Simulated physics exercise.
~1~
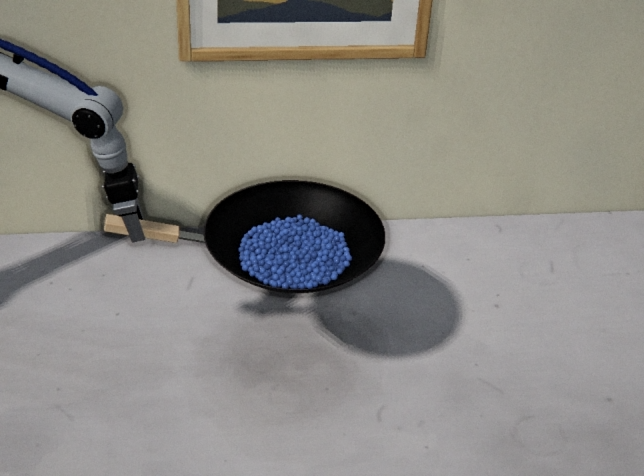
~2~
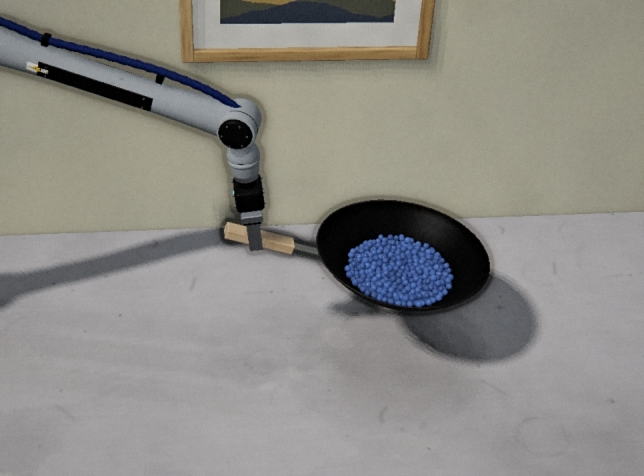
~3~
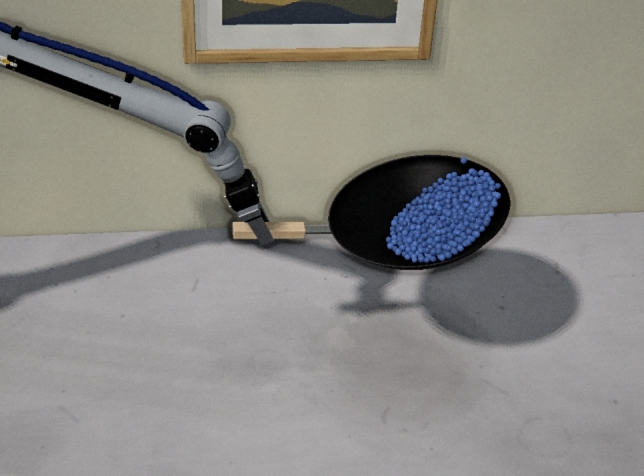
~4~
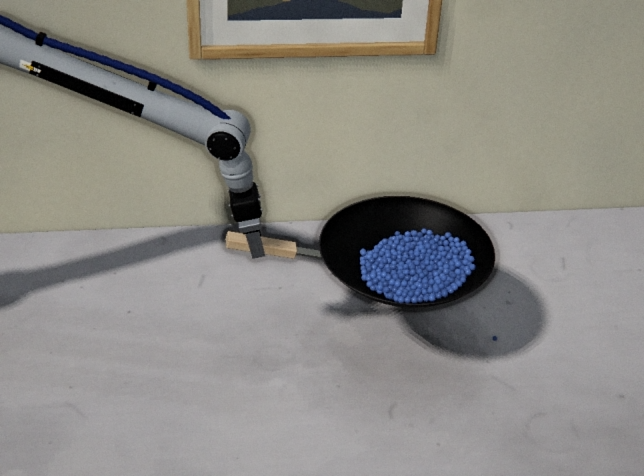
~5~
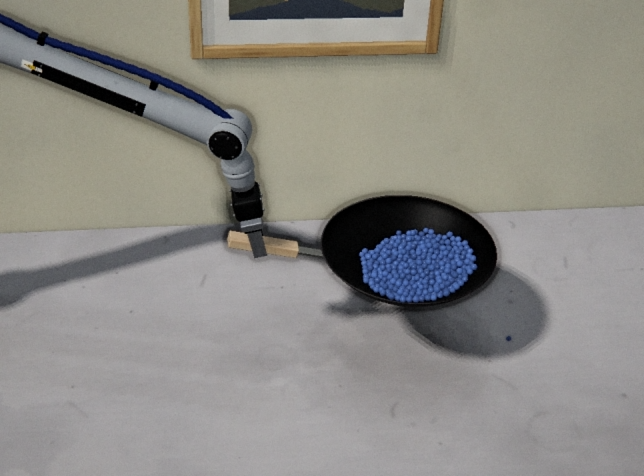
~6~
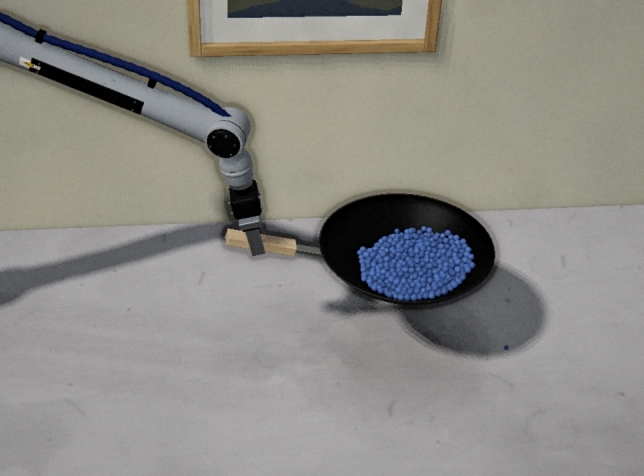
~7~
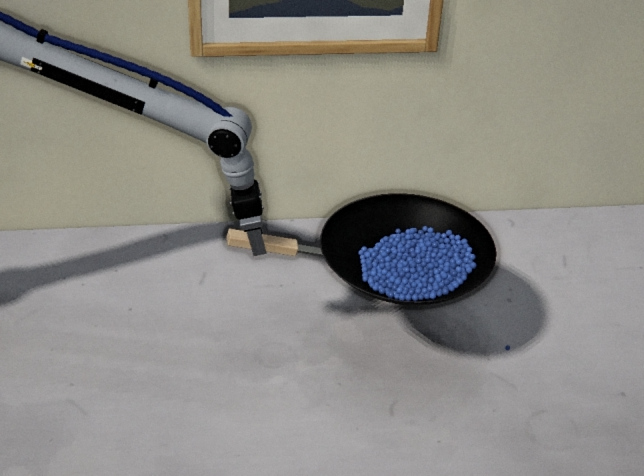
On a pale grey tabletop before a greenish wall with a framed picture, a robot arm holds a dark wok by its wooden handle, a heap of small blue beads inside. The arm carries the wok to the right, keeping it upright. It then raises the wok a little and tilts it, and the beads slide up toward the right side. Next it lowers the pan slightly and levels it, and the heap settles back while a single bead drops outside. The arm holds still, with nearly all the beads in the wok and one lying on the table in its shadow.
